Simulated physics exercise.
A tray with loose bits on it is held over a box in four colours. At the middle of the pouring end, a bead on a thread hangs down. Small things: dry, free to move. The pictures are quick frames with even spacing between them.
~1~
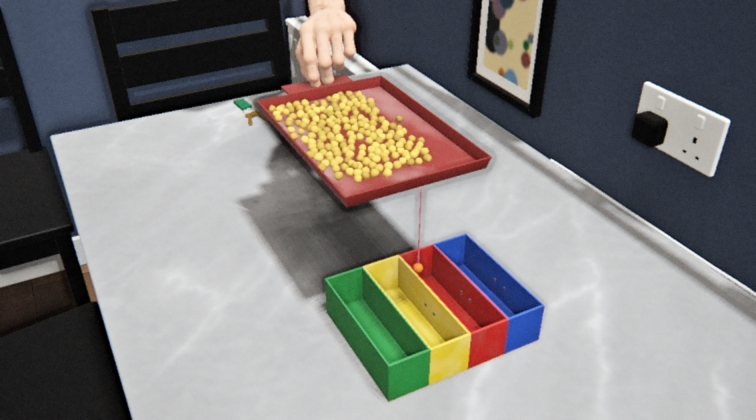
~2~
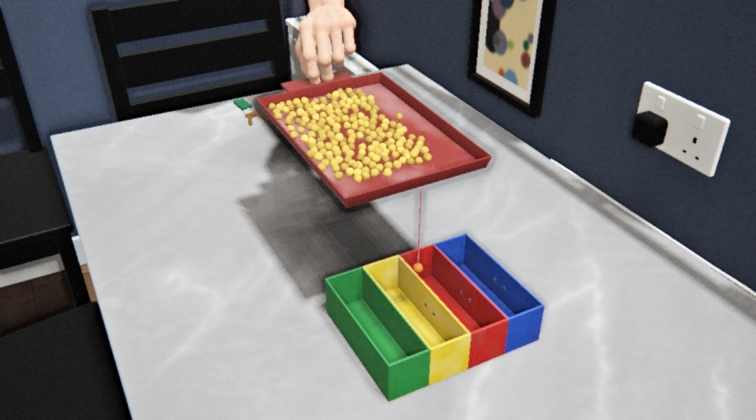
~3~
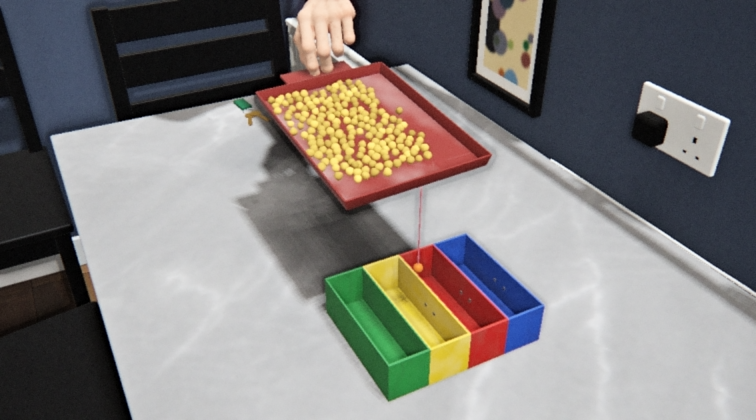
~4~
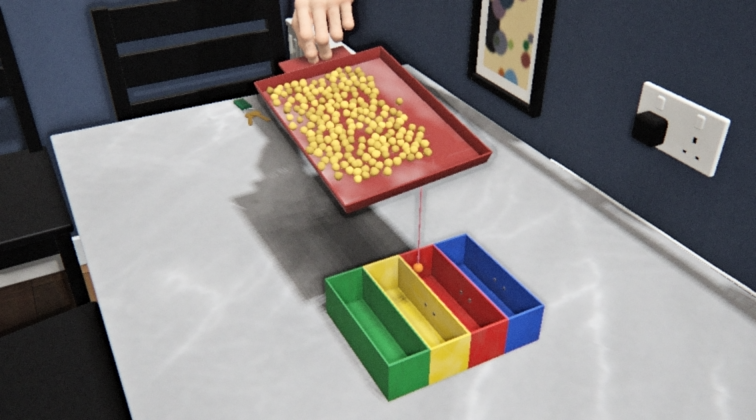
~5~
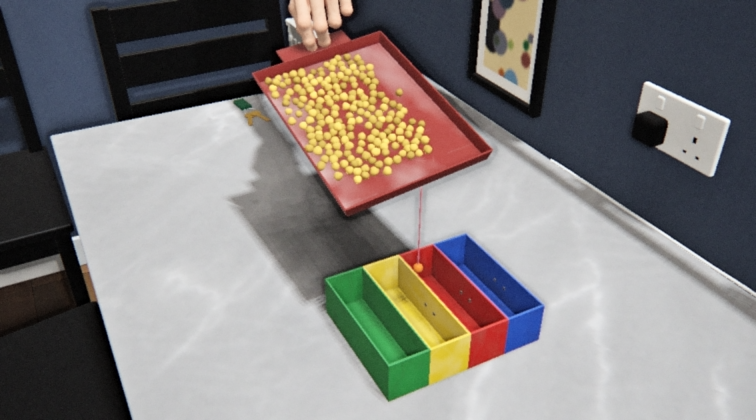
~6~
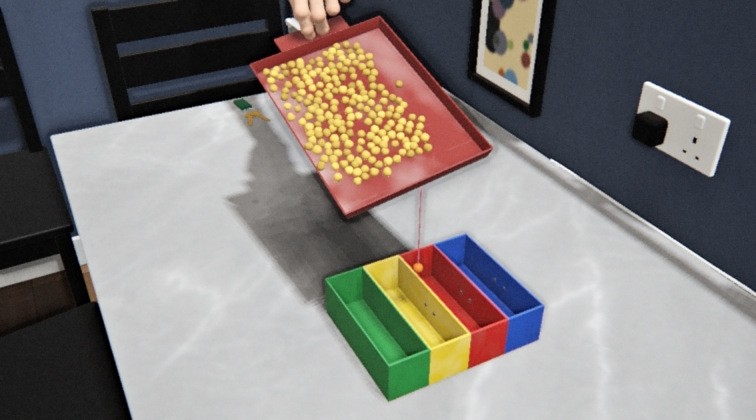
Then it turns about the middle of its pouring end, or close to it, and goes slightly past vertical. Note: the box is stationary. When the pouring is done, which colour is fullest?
Fullest: The green cell.
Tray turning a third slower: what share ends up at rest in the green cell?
About 50 per cent.
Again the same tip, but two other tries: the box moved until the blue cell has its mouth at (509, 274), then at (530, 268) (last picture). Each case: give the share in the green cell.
About 40% on the first try and 10% on the second.
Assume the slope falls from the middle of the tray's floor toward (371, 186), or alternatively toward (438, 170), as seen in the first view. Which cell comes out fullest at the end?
Green, then the blue cell.
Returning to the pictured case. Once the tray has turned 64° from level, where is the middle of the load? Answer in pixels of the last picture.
I'd mark it close to (349, 146).
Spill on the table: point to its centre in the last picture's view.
It's centred close to pixel (310, 358).
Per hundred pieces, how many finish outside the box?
Estimate: Around 30 percent.
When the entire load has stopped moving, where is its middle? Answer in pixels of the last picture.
The centre settles at about (364, 334).
Shortly afterwards, tray tipped steeply; the whole lot on the tray.
Next, tray tipped past a quarter turn; near two thirds on the tray; a little in the green cell; only a few in the yellow cell; near a third falling or outside the box.
Some moments later, tray tipped past a quarter turn; near two thirds in the green cell; a little in the yellow cell; only a few in the red cell; near a quarter falling or outside the box.
In the end, tray tipped past a quarter turn; near two thirds in the green cell; a little in the yellow cell; only a few in the red cell; none at all in the blue cell; near a quarter outside the box.
